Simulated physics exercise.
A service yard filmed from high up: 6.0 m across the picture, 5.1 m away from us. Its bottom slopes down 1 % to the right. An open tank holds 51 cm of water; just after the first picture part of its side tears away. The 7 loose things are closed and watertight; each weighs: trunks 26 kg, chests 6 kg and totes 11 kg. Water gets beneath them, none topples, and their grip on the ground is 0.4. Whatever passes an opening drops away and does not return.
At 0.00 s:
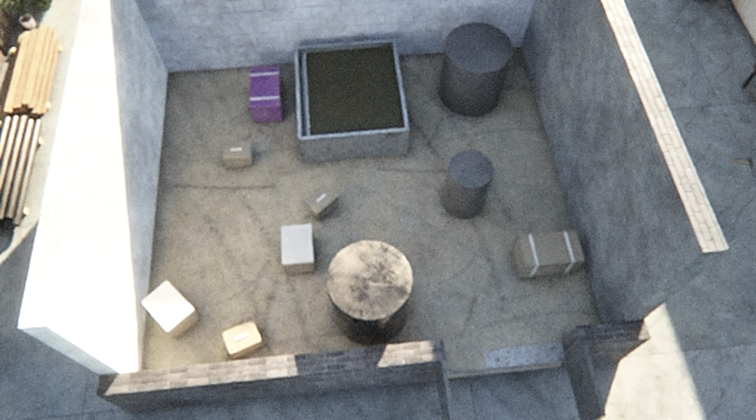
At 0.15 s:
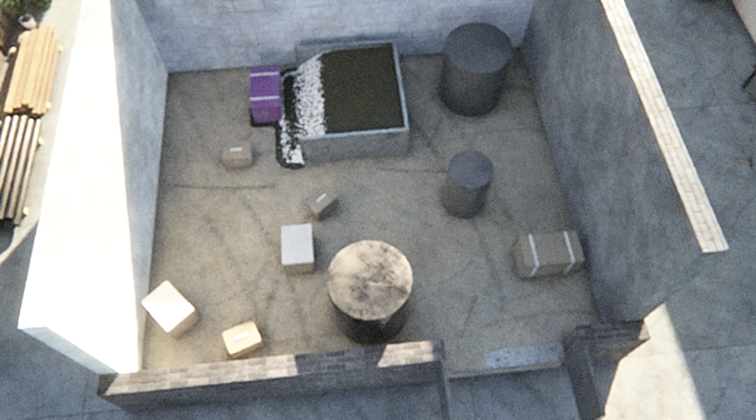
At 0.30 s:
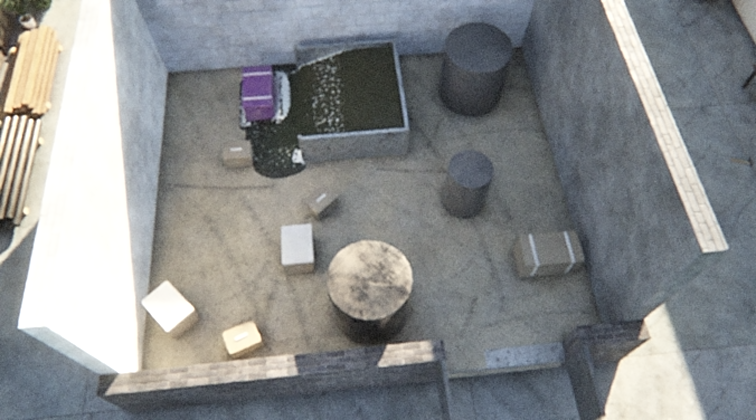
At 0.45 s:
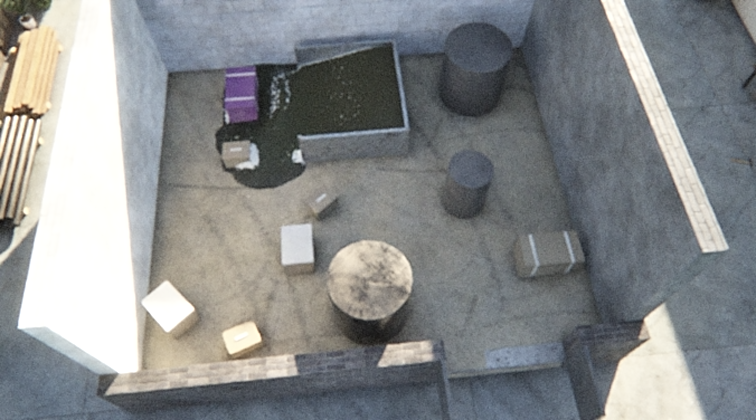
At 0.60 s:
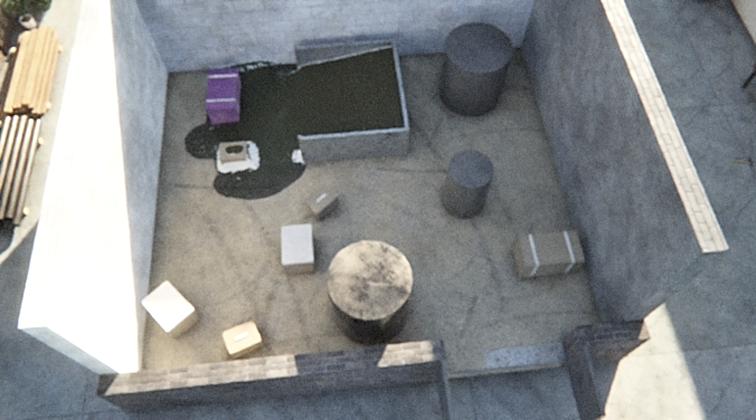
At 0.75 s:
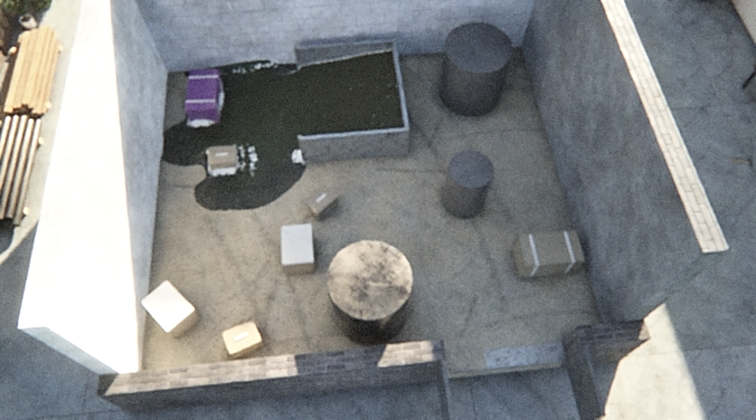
Dark water pours from the tank's broken left side and pushes a purple trunk left.
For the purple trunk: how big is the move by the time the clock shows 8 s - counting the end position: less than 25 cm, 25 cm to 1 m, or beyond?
The purple trunk travels far.
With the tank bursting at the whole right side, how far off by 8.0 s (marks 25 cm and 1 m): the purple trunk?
Then the purple trunk barely shifts.
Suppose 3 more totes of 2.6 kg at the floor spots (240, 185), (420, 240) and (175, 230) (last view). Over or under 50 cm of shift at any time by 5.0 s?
In turn: Past it, less, over.
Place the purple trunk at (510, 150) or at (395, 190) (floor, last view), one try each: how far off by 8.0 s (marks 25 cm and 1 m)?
In turn: It barely shifts; it holds its place.
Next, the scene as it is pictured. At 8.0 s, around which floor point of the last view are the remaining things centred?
Around (366, 245).
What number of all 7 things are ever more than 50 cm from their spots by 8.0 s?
That makes 5.
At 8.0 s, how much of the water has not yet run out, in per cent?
About 100 per cent.
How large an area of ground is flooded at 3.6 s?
About 15 m2.
After 1.6 s the purple trunk is near (170, 76), 1.4 m from its start, afloat; 0 of 7 are out; 2 afloat.
After 3.6 s the purple trunk is near (220, 143), 1.2 m from its start, afloat; 0 of 7 are out; 3 afloat.
After 5.6 s the purple trunk is near (261, 226), 2.4 m from its start, aground; 0 of 7 are out; 3 afloat.
After 8.0 s the purple trunk is near (301, 186), 1.9 m from its start, aground; 0 of 7 are out; 1 afloat.
